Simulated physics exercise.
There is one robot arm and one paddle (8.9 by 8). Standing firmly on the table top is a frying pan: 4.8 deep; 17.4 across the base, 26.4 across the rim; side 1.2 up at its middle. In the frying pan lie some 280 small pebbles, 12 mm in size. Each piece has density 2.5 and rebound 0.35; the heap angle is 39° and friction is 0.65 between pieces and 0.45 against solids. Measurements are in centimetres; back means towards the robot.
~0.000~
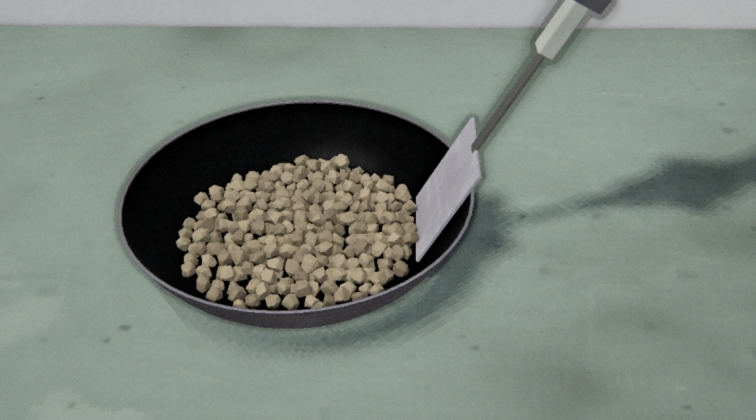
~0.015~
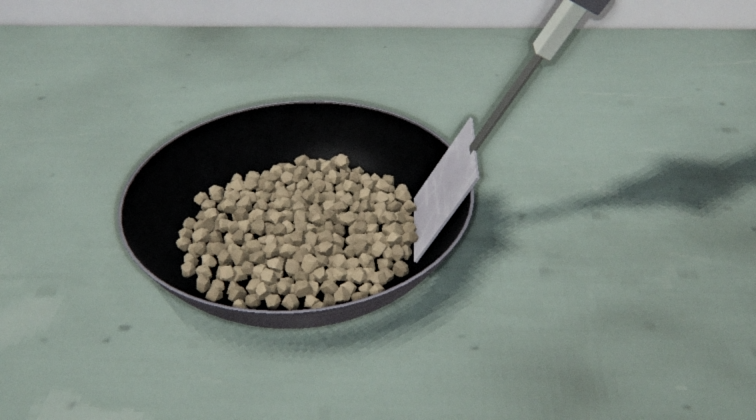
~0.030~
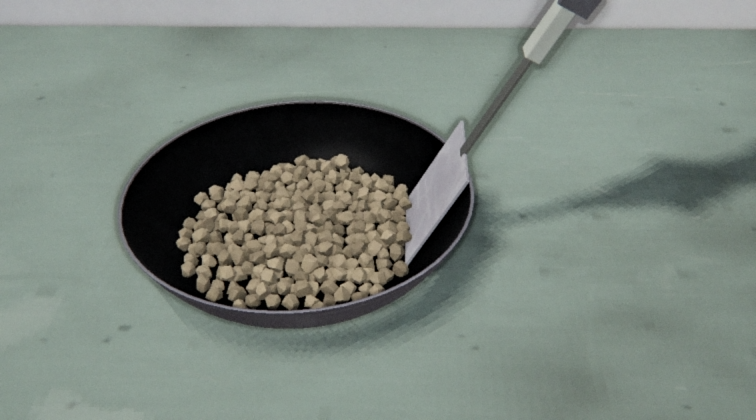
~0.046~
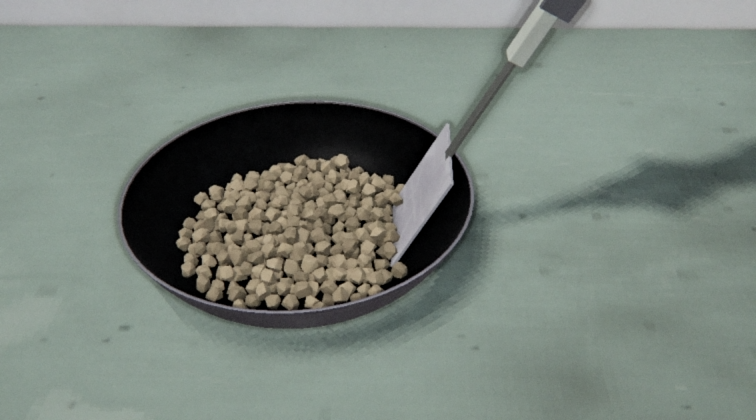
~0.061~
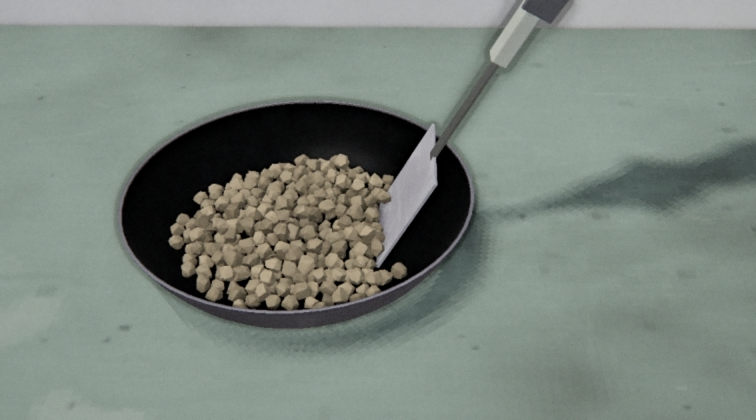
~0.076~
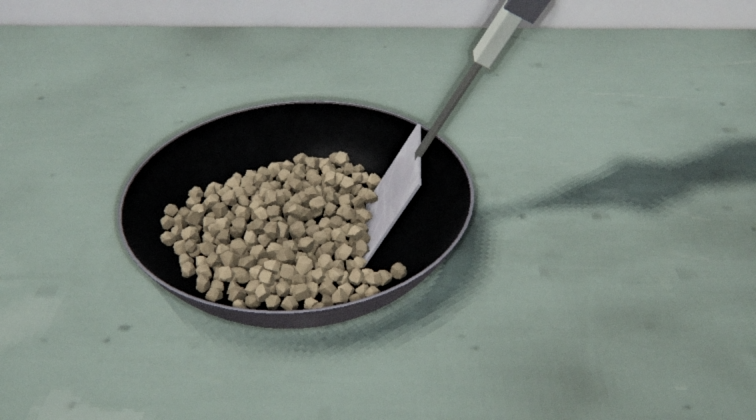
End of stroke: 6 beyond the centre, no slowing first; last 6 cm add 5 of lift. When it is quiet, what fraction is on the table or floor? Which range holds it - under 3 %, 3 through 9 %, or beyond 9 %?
The range under 3 % holds it.
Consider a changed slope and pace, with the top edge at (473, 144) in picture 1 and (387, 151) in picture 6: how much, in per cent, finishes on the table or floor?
Around 5 per cent finishes on the table or floor.
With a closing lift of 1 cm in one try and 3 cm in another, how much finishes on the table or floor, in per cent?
Estimates, in order: 0 % then 0 %.
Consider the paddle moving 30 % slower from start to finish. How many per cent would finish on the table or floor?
About 0 %.
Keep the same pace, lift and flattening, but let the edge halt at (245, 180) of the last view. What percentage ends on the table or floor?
My guess is roughly 0 percent.
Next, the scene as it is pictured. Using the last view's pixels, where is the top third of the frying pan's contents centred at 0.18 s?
Around (207, 212).
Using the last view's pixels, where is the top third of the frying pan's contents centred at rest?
Somewhere near (189, 212) in the last picture.
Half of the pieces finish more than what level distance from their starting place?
Near 4 cm, measured level.
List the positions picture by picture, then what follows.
The first frame shows paddle top edge at (476, 146), sloping 62°; upper third of the load around (300, 218), from x 185 to 410, top at y 160; 285 in the frying pan.
The second frame shows paddle top edge at (475, 146), sloping 62°; upper third of the load around (300, 218), from x 185 to 410, top at y 160.
The third frame shows paddle top edge at (465, 149), sloping 62°; upper third of the load around (302, 218), from x 185 to 405, top at y 160.
The fourth frame shows paddle top edge at (450, 152), sloping 62°; upper third of the load around (302, 215), from x 185 to 400, top at y 160.
The fifth frame shows paddle top edge at (435, 153), sloping 62°; upper third of the load around (300, 213), from x 175 to 400, top at y 160.
The sixth frame shows paddle top edge at (419, 153), sloping 62°; upper third of the load around (289, 210), from x 170 to 400, top at y 160; 285 in the frying pan.
After 0.13 s, sloping 62°, highest piece 4 above the table; 285 in the frying pan.
After 0.18 s, sloping 62°, highest piece 6 above the table; 285 in the frying pan.
After 0.41 s, sloping 62°, highest piece 5 above the table; 282 in the frying pan, 2 on the table or floor, 1 on the blade or in flight.
After 1.46 s, sloping 62°, highest piece 5 above the table; 282 in the frying pan, 3 on the table or floor.
At rest, 282 in the frying pan, 3 on the table or floor. That is 1 % on the table or floor.
